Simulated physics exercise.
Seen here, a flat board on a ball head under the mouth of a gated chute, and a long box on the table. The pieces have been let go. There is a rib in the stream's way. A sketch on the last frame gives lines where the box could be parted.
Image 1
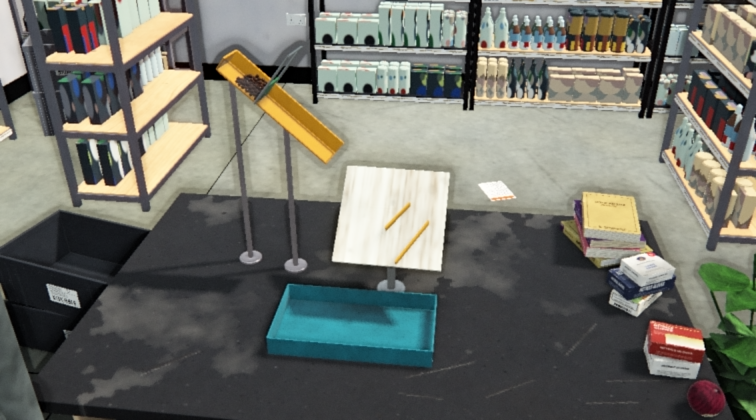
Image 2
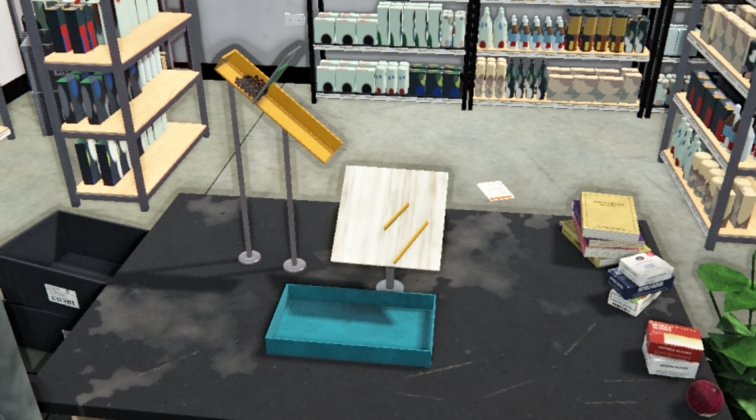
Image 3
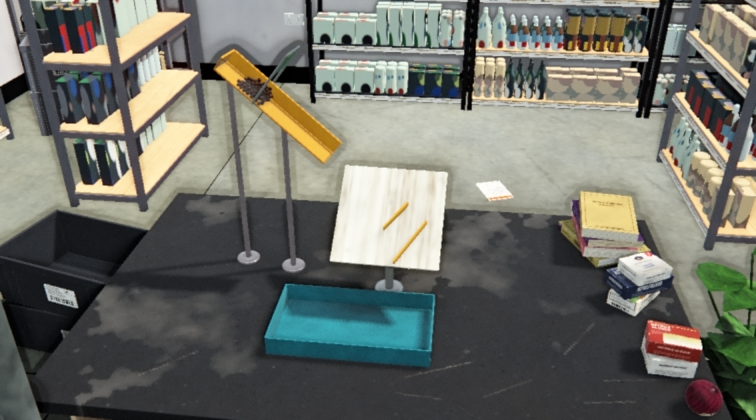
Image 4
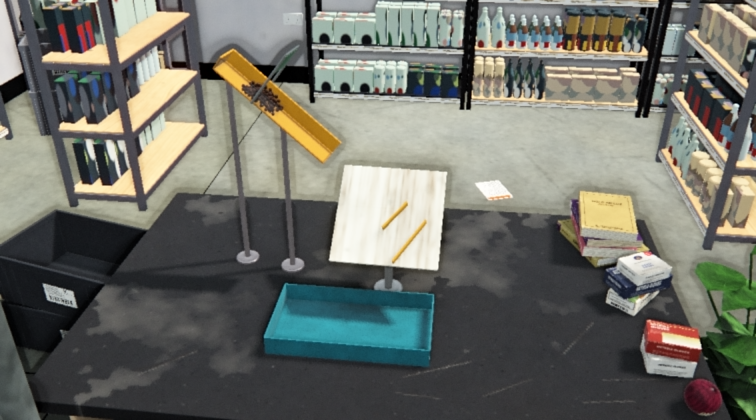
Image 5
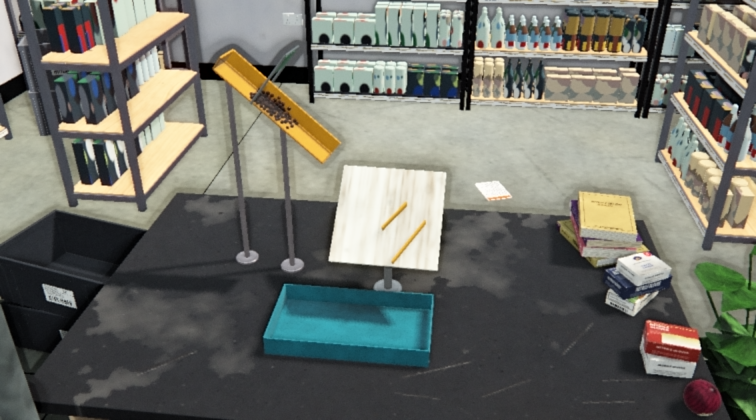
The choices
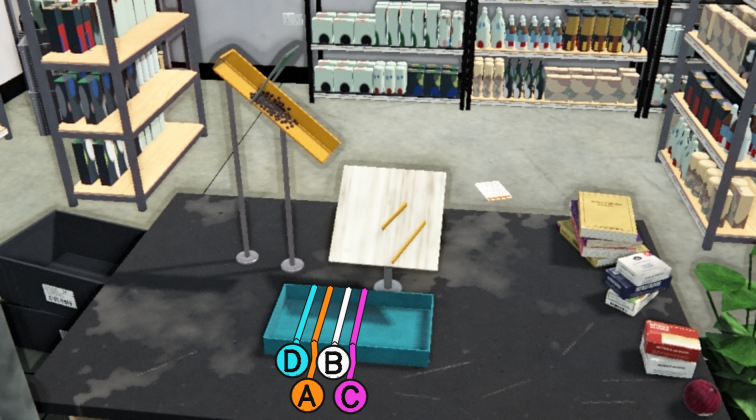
In a storeroom lined with stocked shelves, a tilted yellow chute stands on a dark table above a pale sloping board and an empty teal box. Small dark pieces bunched near the chute's upper end slide a short way down it, spreading out toward the middle, while everything else stays still.
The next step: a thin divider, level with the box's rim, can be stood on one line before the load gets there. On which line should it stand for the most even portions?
The answer is line C.
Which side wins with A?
Right.
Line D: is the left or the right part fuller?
Right.
On the marked copy, line A crosses the front rim at (314, 342); line B crosses the front rim at (334, 343); line C crosses the front rim at (352, 345); line D crosses the front rim at (296, 340).
If A is chosen, of what is caught, a small part on the left of the divider, nearly all on the right.
If B is chosen, of what is caught, a small part on the left of the divider, nearly all on the right.
If C is chosen, of what is caught, about half on the left of the divider, about half on the right.
If D is chosen, of what is caught, a stray few on the left of the divider, nearly all on the right.
